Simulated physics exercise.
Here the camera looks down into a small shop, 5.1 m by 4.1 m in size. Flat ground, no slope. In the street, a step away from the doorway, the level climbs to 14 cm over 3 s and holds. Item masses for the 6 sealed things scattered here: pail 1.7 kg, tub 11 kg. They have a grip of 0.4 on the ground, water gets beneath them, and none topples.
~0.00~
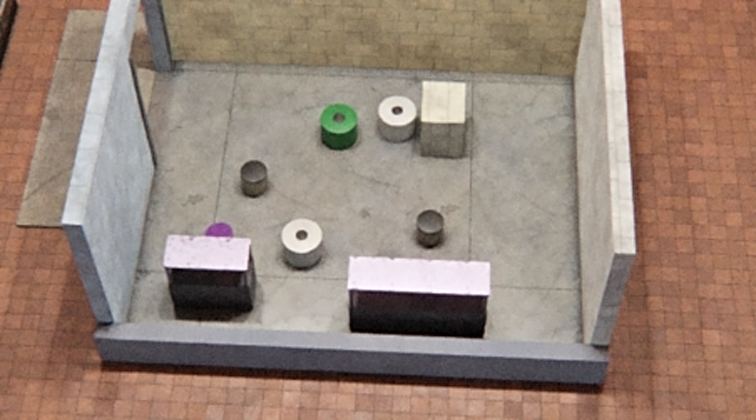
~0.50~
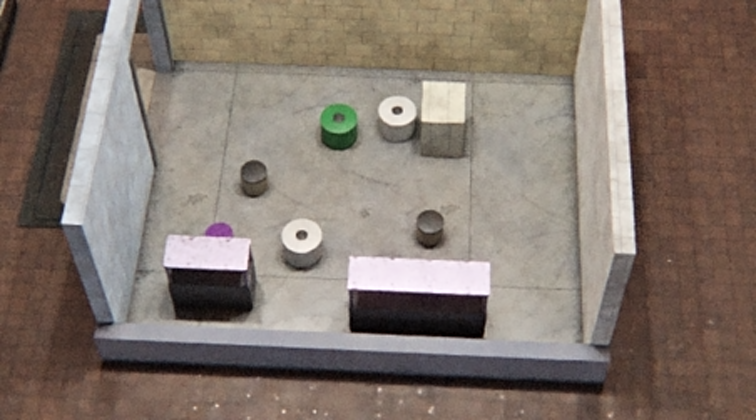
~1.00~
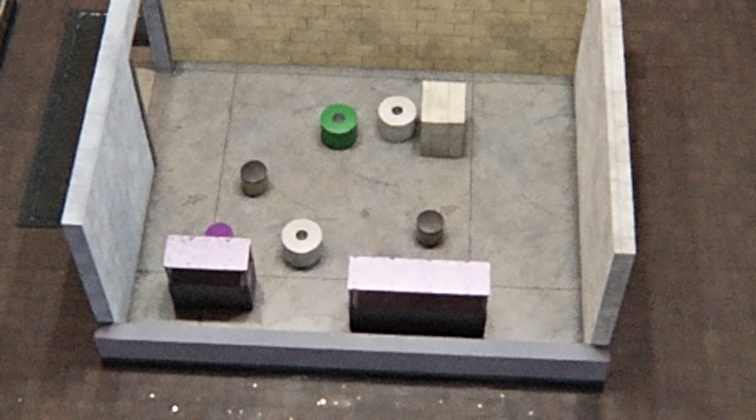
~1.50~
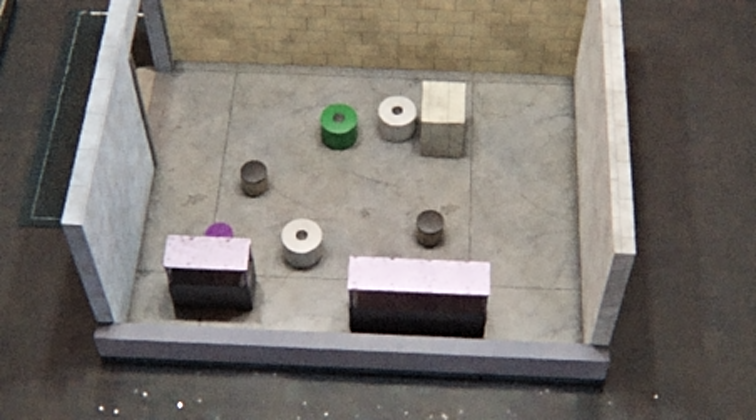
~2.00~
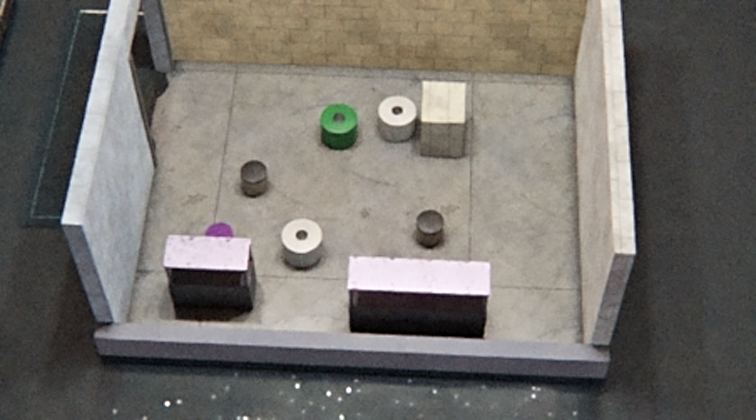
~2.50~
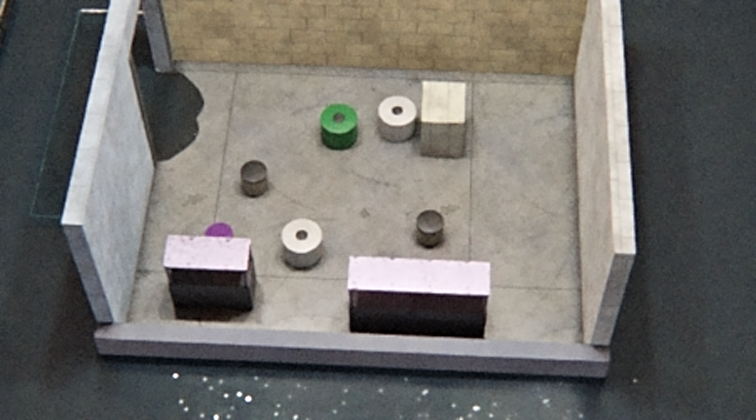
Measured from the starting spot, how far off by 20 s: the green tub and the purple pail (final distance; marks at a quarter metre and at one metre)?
Judging by where they end up, the green tub ends well away while the purple pail ends well away.
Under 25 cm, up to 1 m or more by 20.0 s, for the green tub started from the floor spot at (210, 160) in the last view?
Here it goes just a bit.
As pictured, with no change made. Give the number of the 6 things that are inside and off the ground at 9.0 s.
At that time, 2.
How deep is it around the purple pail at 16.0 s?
Roughly 5 cm at that moment.
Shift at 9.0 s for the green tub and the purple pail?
By then roughly 20 cm and 0 cm, respectively.
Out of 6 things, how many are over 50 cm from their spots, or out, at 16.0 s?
By my reckoning, 5.
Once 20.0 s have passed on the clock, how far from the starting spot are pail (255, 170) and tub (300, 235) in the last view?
Shifts: 60 cm / 50 cm.
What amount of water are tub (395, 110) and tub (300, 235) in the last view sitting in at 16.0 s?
Depths: Near 9 cm, then near 6 cm.
After 4.0 s the green tub is near (339, 118), 0.0 m from its start, aground; the purple pail is near (219, 234), 0.0 m from its start, aground; 0 afloat.
After 9.0 s the green tub is near (352, 123), 0.2 m from its start, aground; the purple pail is near (219, 234), 0.0 m from its start, aground; 2 afloat.
After 16.0 s the green tub is near (402, 187), 1.3 m from its start, afloat; the purple pail is near (156, 199), 0.9 m from its start, afloat; 5 afloat.
After 20.0 s the green tub is near (385, 266), 2.2 m from its start, afloat; the purple pail is near (296, 147), 1.5 m from its start, afloat; 6 afloat.
